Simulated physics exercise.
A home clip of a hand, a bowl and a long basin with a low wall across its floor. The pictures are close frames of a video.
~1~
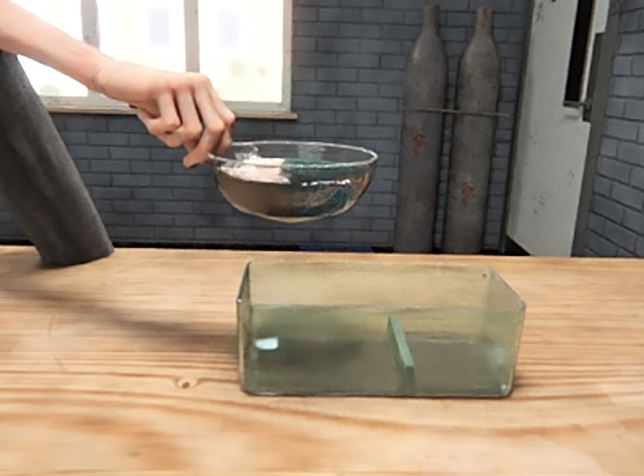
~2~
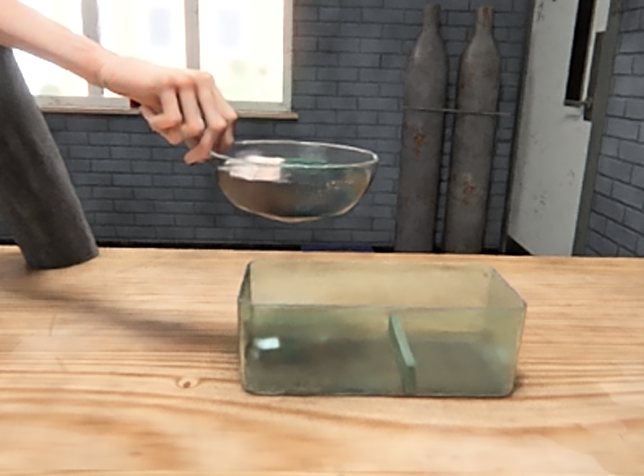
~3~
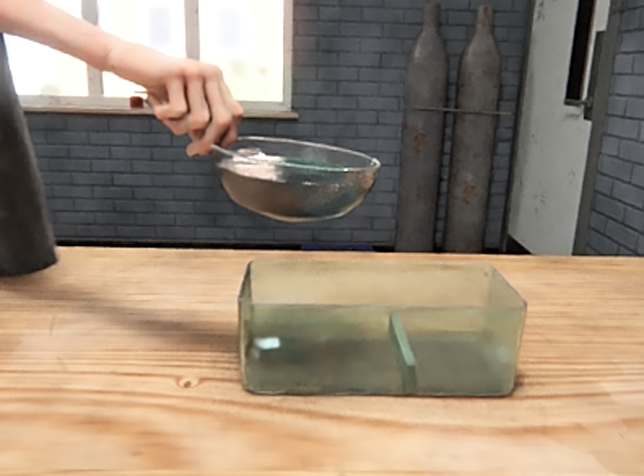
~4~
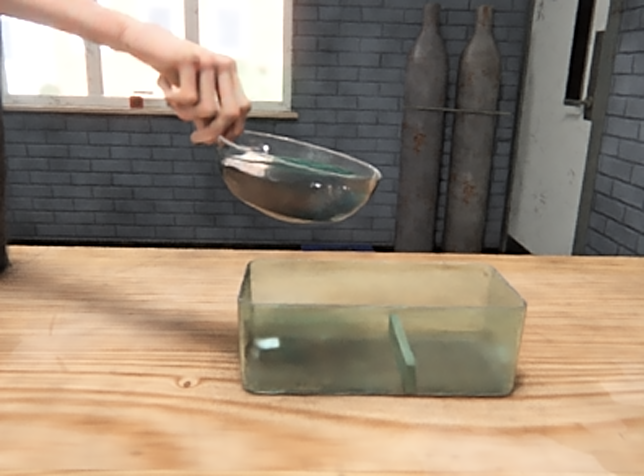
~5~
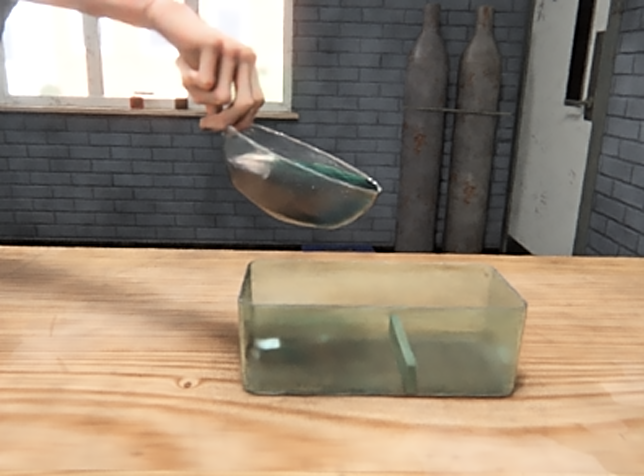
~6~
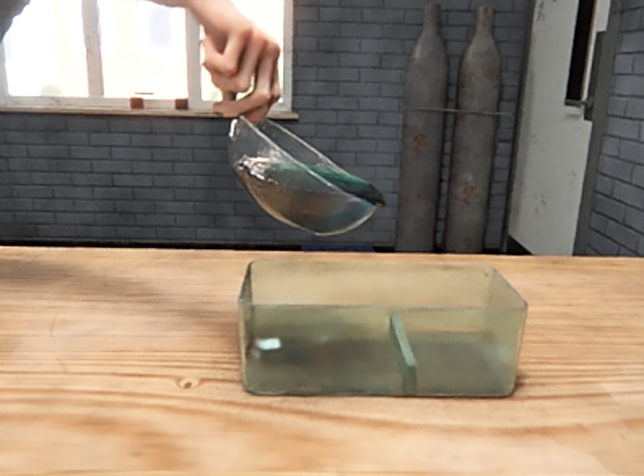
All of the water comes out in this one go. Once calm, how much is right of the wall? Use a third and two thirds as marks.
In the end between a third and two thirds is right of the wall.
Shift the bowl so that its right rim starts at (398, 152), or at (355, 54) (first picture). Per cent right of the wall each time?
Near 45 % and 35 %.
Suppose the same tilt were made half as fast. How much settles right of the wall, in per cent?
Close to 55 per cent.
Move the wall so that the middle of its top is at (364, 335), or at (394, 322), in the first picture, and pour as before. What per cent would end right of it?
The first gives 60 %, the second 45 %.
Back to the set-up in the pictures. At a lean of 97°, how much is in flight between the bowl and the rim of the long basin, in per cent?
Close to 15 per cent.
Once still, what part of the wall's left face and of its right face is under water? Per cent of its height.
The left part 50 per cent, the right part 60.
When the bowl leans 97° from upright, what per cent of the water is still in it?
Roughly 5 in a hundred.
A moment on, the bowl is tipped on its side and 5 per cent is still to pour, 37 is left of the wall and 41 right of it.
Next, the bowl is tipped right over and 0 per cent is still to pour, 45 is left of the wall and 33 right of it.
Then the bowl is tipped right over and 0 per cent is still to pour, 48 is left of the wall and 45 right of it.
Later the bowl is tipped right over and 0 per cent is still to pour, 53 is left of the wall and 41 right of it.
At rest 53 per cent lies left of the wall, 41 right of it and 6 outside.
